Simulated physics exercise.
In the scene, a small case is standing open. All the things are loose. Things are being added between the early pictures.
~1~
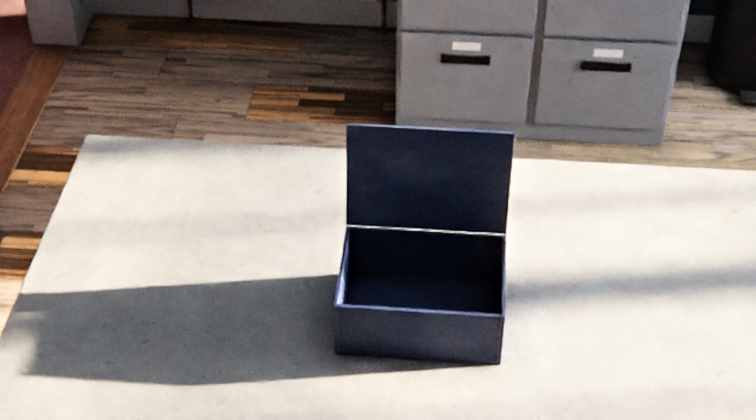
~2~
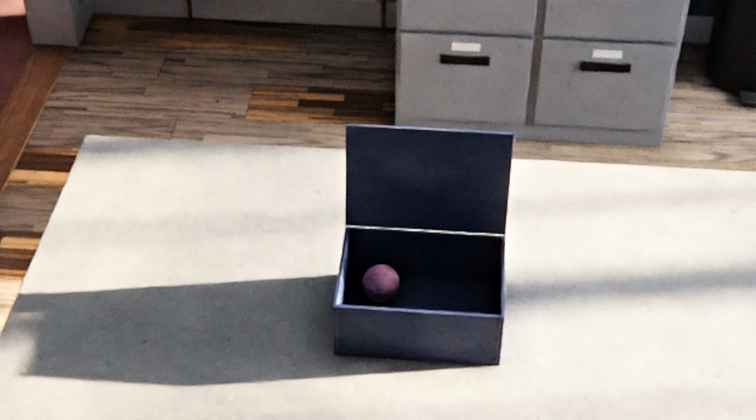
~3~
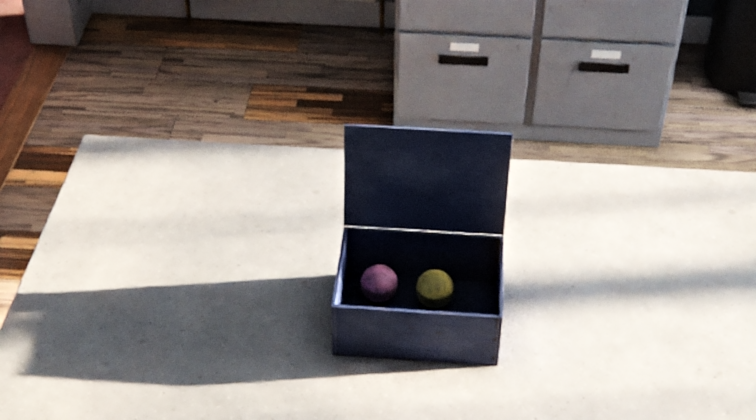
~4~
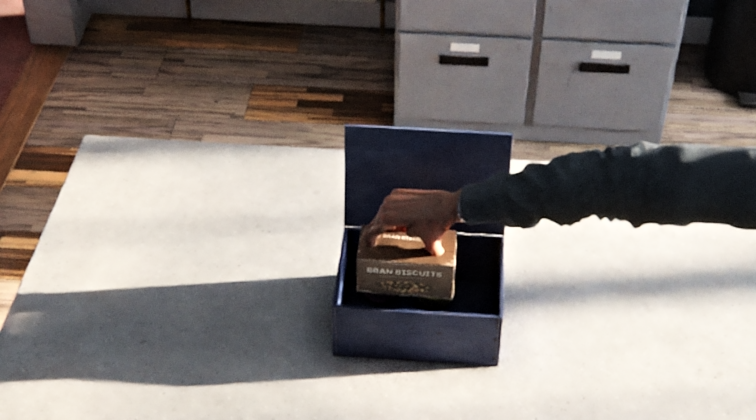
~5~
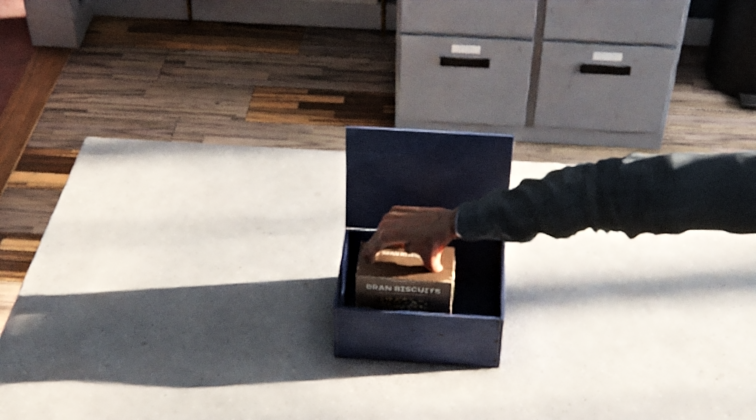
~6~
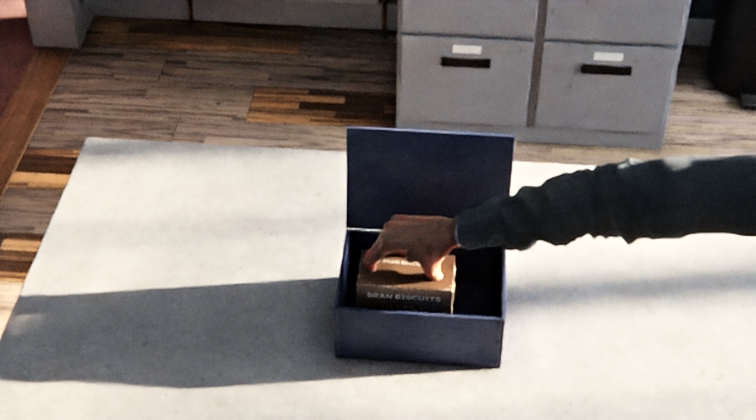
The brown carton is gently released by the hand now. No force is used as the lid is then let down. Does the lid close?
Yes. I predict the lid will seat fully.
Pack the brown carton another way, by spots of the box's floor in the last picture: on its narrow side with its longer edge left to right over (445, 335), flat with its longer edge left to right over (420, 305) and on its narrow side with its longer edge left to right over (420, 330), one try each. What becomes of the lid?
The lid does shut the first time, does shut the second time and does shut the third time.
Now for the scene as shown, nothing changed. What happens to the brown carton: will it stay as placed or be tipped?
In the end, it keeps its orientation.
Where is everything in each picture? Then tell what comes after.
In the first frame, the last thing is not in view yet.
In the second frame, the last thing is not in view yet.
In the third frame, the last thing is not in view yet; yellow ball (435, 289).
In the fourth frame, still above its spot; brown carton (406, 262).
In the fifth frame, still above its spot; brown carton (405, 278).
In the sixth frame, put in, still held; brown carton (406, 286).
Then, 1.10 s later than the last frame, lid starting down; brown carton moved a little near (422, 314); yellow ball moved about its own width; pink ball moved a little.
Then, 1.90 s later than the last frame, lid 25° above the rim; brown carton moved a little near (422, 314); yellow ball moved about its own width; pink ball moved a little.
When it is over, lid shut; moved from the start, yellow ball and brown carton; pink ball as before. End places, in pixels of the last picture, brown carton near (422, 314).
